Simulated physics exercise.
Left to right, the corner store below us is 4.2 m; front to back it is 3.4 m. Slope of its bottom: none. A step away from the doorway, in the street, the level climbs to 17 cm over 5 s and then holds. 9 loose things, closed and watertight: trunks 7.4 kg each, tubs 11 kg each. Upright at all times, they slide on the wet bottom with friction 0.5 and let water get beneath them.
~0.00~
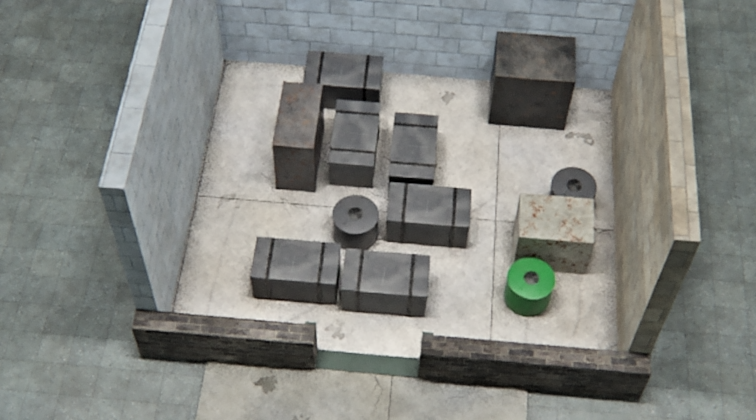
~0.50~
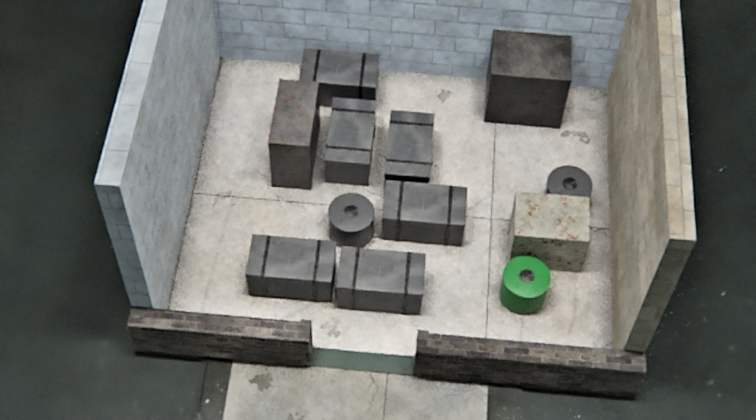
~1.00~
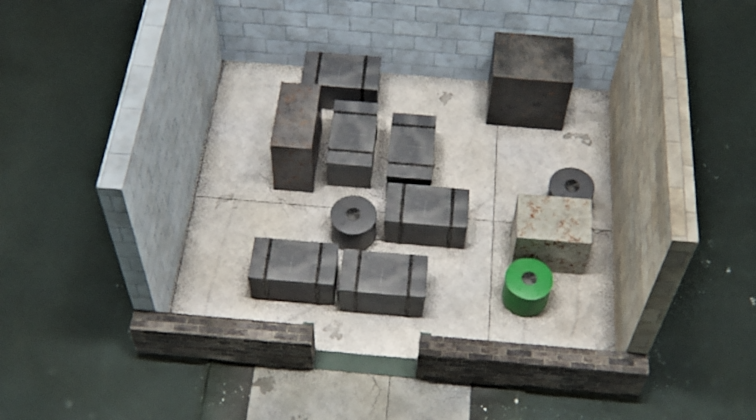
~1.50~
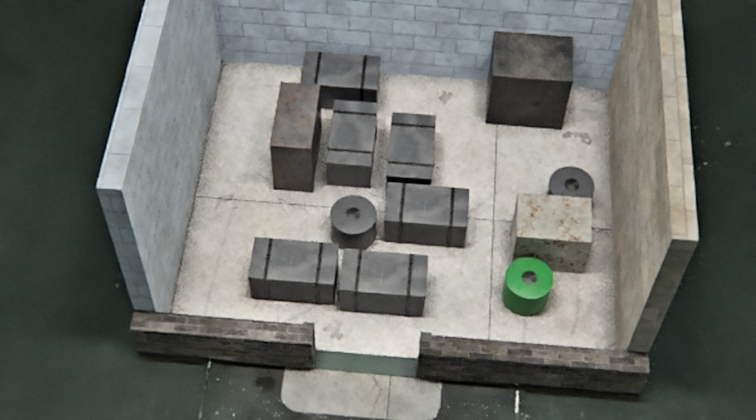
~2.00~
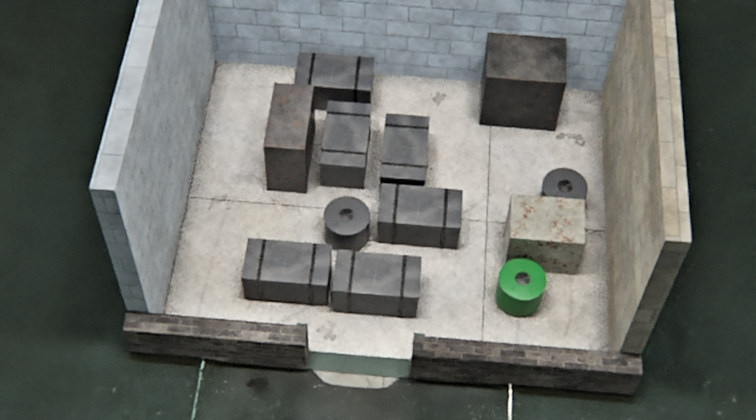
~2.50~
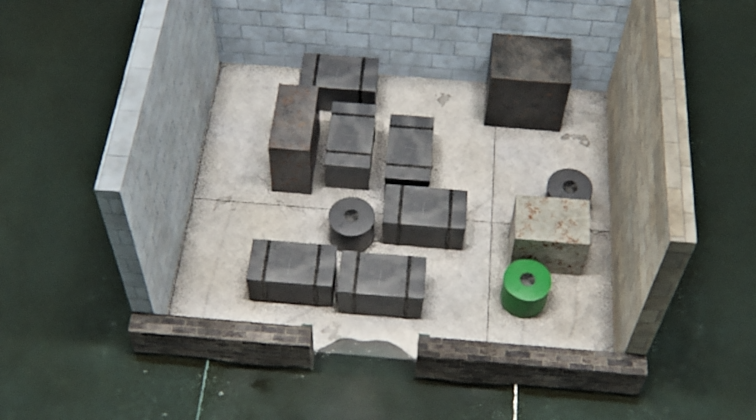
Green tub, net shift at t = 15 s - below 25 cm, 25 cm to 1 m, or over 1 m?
The move is minor.
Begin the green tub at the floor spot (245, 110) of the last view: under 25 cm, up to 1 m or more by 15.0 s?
Well, it gets shoved far.
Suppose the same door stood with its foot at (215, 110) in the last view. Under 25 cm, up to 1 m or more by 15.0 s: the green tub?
Result for the green tub: Moderate displacement.
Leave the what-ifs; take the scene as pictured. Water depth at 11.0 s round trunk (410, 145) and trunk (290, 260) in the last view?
9 and 4 cm.
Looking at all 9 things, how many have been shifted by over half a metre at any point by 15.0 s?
I count 7.
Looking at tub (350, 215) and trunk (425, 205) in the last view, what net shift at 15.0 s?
First 200 cm, then 150 cm.
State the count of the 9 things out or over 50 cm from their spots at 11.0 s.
I make it 4 by then.
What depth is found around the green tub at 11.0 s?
Depth approx. 3 cm.
After 3.5 s the green tub is near (528, 280), 0.0 m from its start, aground; 0 afloat.
After 6.8 s the green tub is near (528, 280), 0.0 m from its start, aground; 3 afloat.
After 11.0 s the green tub is near (528, 280), 0.0 m from its start, aground; 6 afloat.
After 15.0 s the green tub is near (528, 280), 0.0 m from its start, aground; 8 afloat.
